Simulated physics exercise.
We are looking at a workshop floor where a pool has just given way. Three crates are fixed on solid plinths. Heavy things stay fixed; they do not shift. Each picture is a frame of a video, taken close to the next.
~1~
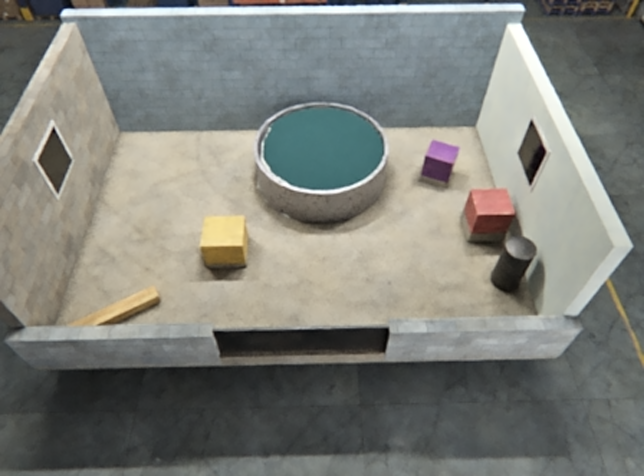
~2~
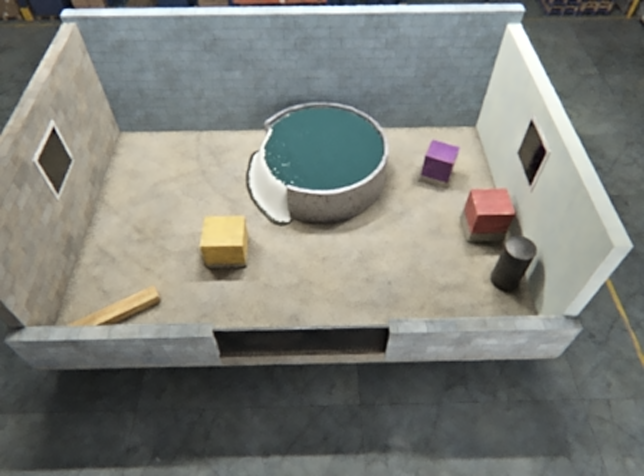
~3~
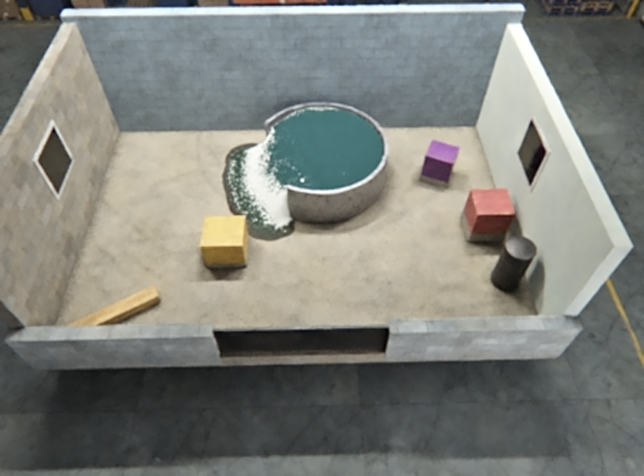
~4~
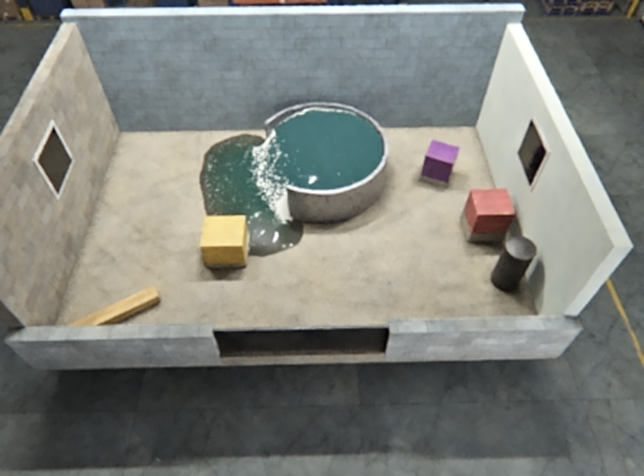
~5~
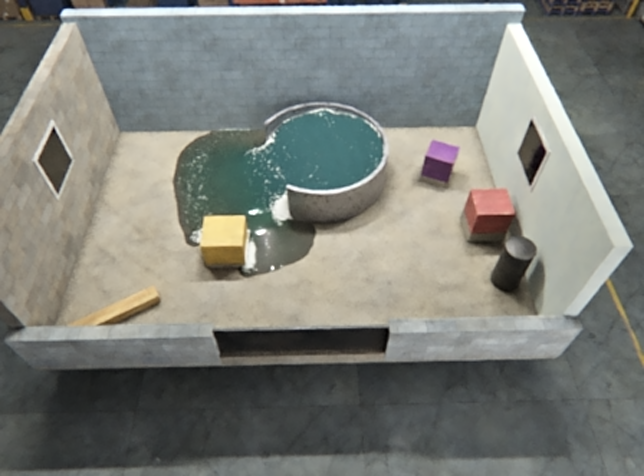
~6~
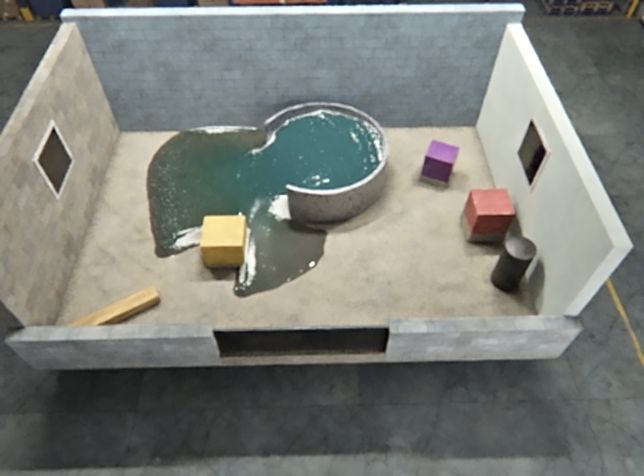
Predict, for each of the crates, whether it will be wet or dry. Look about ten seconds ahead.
The yellow crate is going to get water on it; the red crate is going to stay free of water; the purple crate is going to stay free of water.
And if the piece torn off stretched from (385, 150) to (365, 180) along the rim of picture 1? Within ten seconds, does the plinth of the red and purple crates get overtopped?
In short: Red crate gets drenched; purple crate gets drenched.
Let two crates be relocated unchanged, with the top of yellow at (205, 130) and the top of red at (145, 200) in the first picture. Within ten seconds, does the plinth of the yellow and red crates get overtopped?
Note - yellow crate is caught, red crate is caught.
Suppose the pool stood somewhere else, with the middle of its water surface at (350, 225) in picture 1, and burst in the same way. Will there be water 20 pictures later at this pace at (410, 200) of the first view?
Verdict: Clear.
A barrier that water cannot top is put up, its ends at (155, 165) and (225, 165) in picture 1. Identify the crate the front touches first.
It's the yellow one.
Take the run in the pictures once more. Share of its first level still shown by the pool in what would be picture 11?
I'd say some 58 %.
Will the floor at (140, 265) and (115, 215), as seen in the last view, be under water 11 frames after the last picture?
Swamped, then swamped.
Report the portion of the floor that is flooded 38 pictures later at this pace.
Roughly 90 percent, I'd say.
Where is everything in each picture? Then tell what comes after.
The first frame shows the round tank at (321, 147) is whole and still.
In the second frame, the front is at (285, 223), out from the gap at (261, 178).
In the third frame, the front is at (272, 237), out from the gap at (262, 180).
In the fourth frame, the front is at (229, 140), out from the gap at (262, 181).
In the fifth frame, the front is at (247, 274), out from the gap at (262, 182).
In the sixth frame, the front is at (242, 294), out from the gap at (262, 182).
A moment on, water covers 40 % of the floor; the yellow crate water round its plinth, the red crate not reached, the purple crate not reached.
Next, water covers 50 % of the floor; the yellow crate water round its plinth, the red crate not reached, the purple crate not reached.
Then, water covers 60 % of the floor; the yellow crate water round its plinth, the red crate not reached, the purple crate not reached.
Later, water covers 90 % of the floor; the yellow crate water round its plinth, the red crate water round its plinth, the purple crate not reached.
In the end, water covers 100 % of the floor; the yellow crate was topped, the red crate stayed above the water, the purple crate stayed above the water.
